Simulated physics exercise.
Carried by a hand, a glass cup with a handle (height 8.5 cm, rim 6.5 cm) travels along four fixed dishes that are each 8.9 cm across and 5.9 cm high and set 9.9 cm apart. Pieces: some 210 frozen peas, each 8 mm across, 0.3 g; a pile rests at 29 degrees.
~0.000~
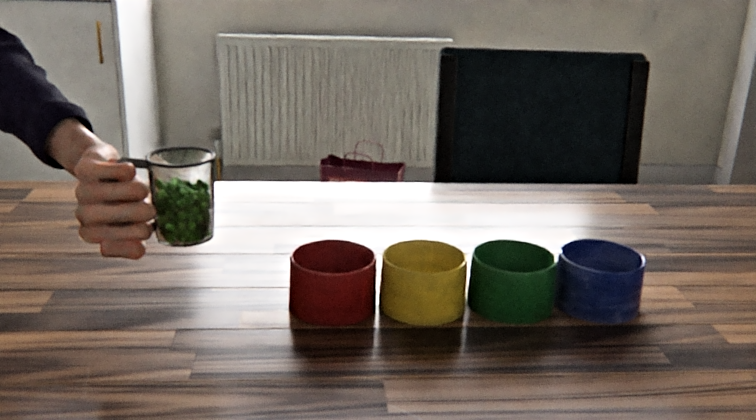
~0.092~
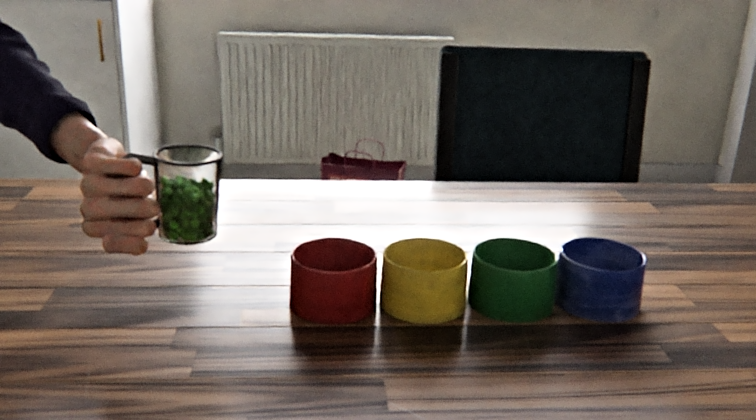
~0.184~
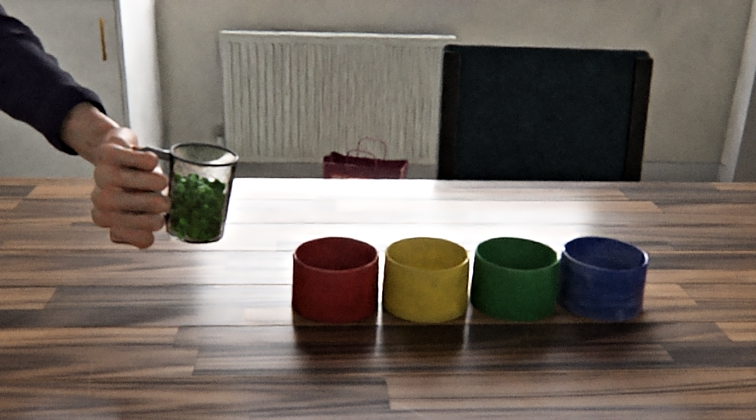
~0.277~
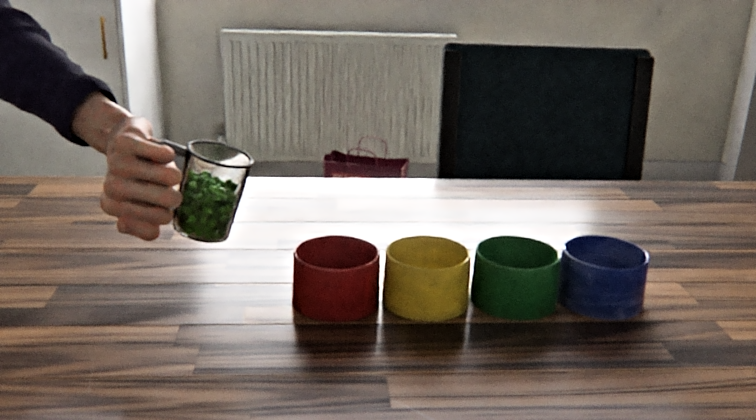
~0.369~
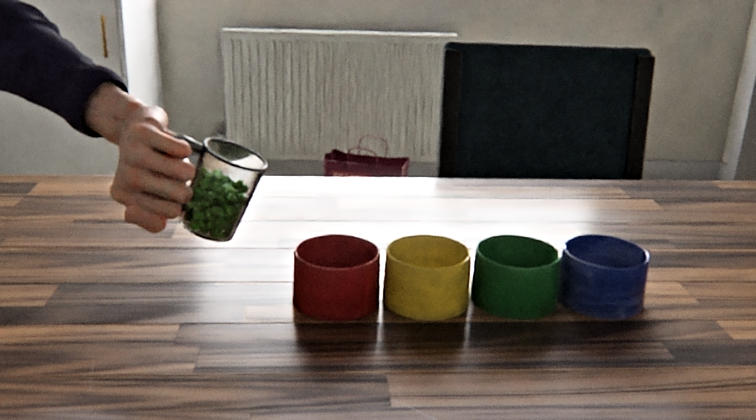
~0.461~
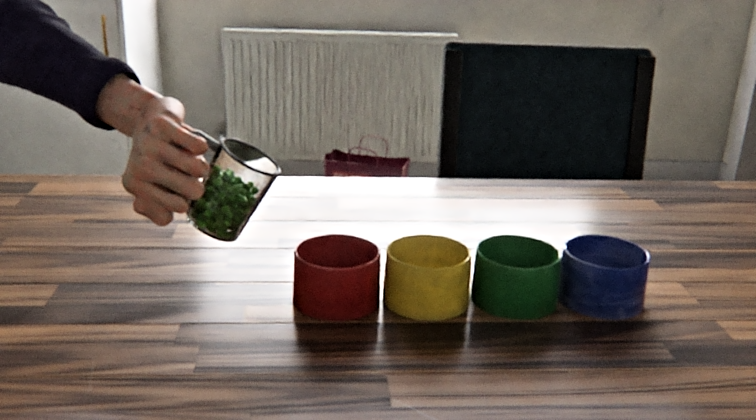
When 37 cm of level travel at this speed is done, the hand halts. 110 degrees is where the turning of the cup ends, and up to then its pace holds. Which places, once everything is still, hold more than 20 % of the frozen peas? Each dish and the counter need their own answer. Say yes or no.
Red: No, blue: No, green: No, yellow: Yes, counter: No.
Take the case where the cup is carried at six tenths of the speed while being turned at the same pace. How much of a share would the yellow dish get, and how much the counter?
Then the yellow dish gets 0 and the counter 0.
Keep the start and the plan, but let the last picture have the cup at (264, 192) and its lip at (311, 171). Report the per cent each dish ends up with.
Red 0; blue 40; green 50; yellow 0.
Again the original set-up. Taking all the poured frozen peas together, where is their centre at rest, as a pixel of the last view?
Around (433, 285).
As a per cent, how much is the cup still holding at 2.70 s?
Around 0 in a hundred.
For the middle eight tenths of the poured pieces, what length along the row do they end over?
Roughly 5 cm of the row.
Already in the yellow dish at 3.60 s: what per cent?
About 95 percent up to now.
After 1.81 s, tilt 110 degrees; cup holds 35 %, yellow 65 %.
Then, at 2.70 s, tilt 110 degrees; cup holds 0 %, yellow 95 %.
After 3.60 s, tilt 110 degrees; cup holds 0 %, yellow 95 %.
By 3.9 s all is still; red 0 %, blue 0 %, green 0 %, yellow 95 %, counter 0 %.
